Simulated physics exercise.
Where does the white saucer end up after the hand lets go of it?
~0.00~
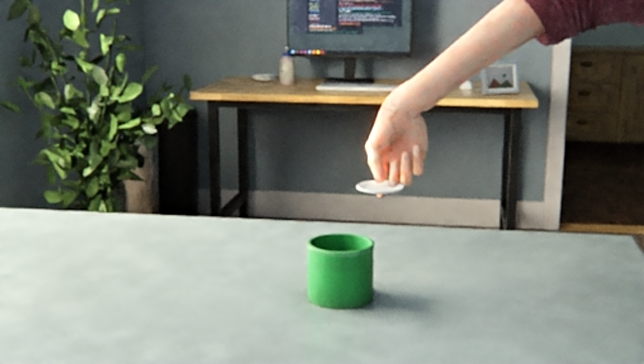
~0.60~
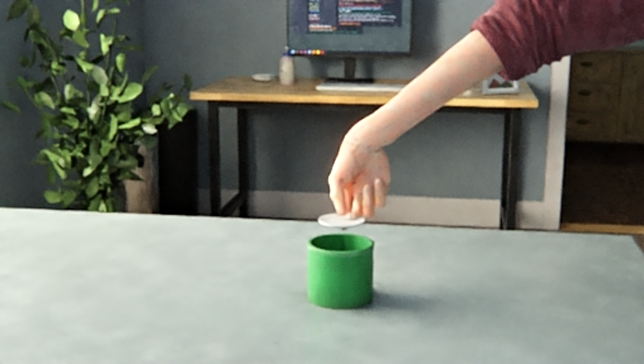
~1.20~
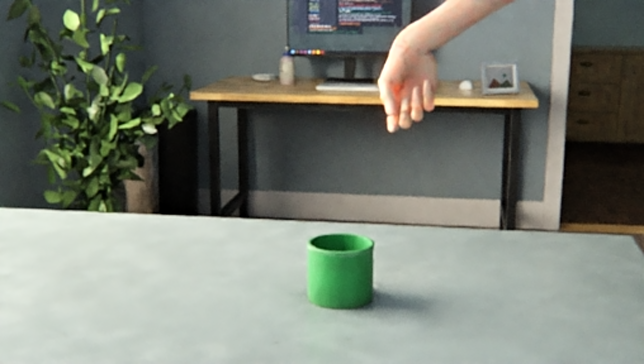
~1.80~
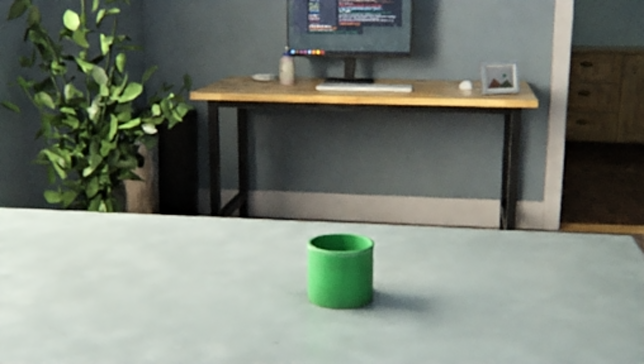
It slips past the rim and falls into the green beaker, out of sight, so the top is left uncovered.
